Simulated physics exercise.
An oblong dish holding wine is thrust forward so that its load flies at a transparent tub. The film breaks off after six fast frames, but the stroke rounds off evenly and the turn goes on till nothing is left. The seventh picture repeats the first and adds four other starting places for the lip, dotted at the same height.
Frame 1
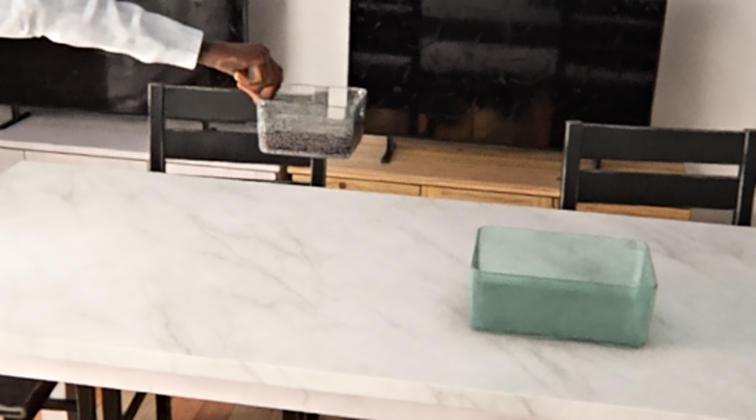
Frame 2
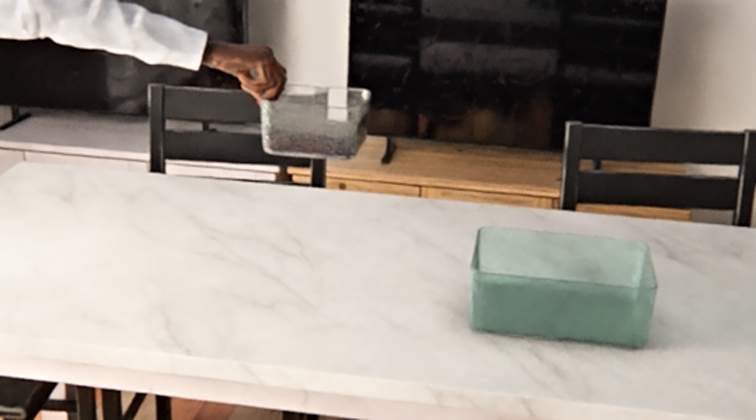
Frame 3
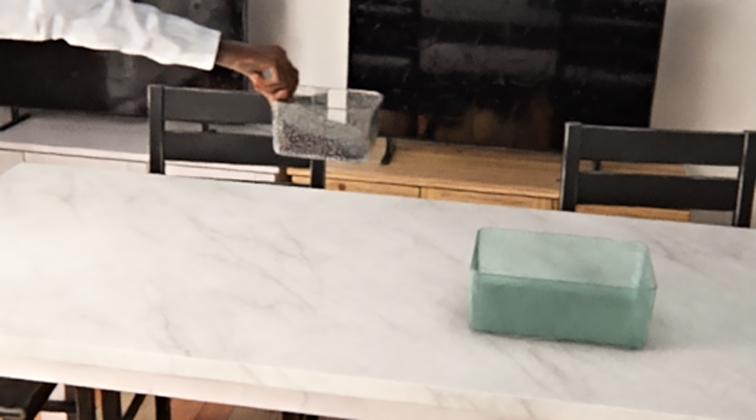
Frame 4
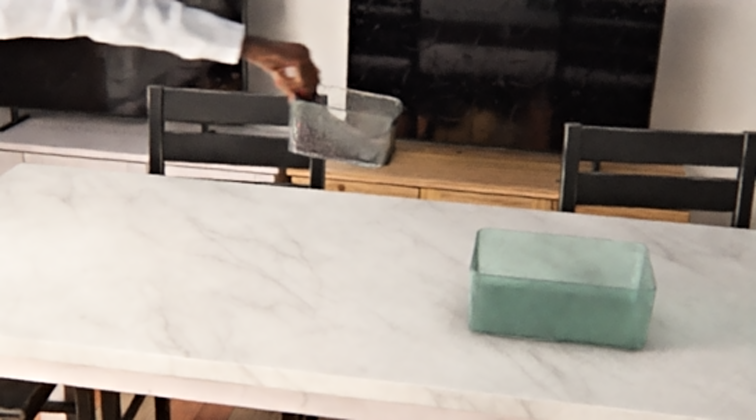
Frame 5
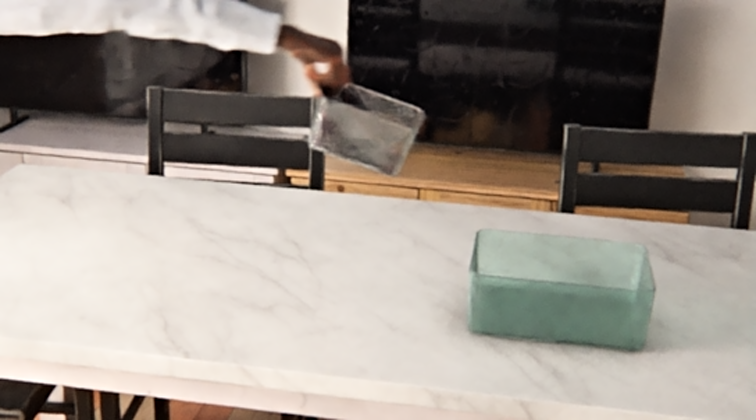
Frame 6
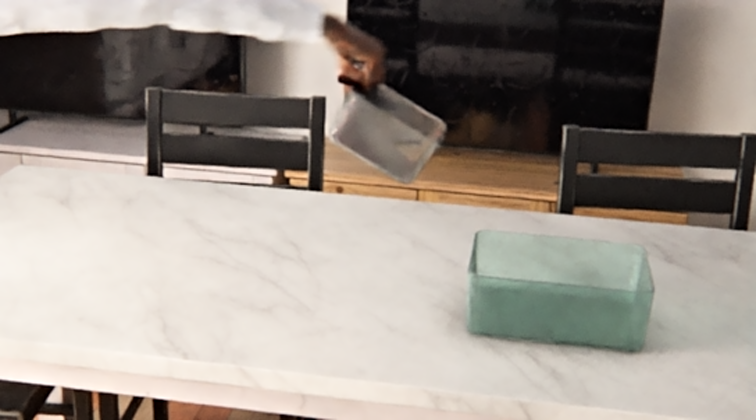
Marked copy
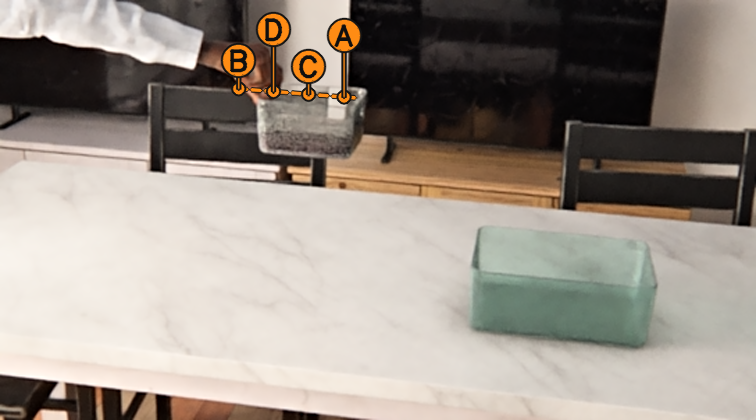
At a marble-topped table with dark chairs behind it, a hand held a clear oblong dish level, then moved it rightward and tipped it toward a see-through green tub that stayed still.
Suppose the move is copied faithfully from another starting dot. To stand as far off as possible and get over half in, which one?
C.
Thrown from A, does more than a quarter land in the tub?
Yes, clearly.
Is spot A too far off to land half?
No, not at all.
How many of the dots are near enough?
Two.
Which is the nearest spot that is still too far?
That would be D.
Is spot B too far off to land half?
Yes.
On the marked copy, A at (344, 97); B at (238, 88); C at (308, 94); D at (273, 91).
With A, about 77 % lands in the tub, 16 % falls short and 7 % goes beside or beyond.
With B, about 20 % lands in the tub, 75 % falls short and 5 % goes beside or beyond.
With C, about 63 % lands in the tub, 28 % falls short and 8 % goes beside or beyond.
With D, about 36 % lands in the tub, 58 % falls short and 6 % goes beside or beyond.
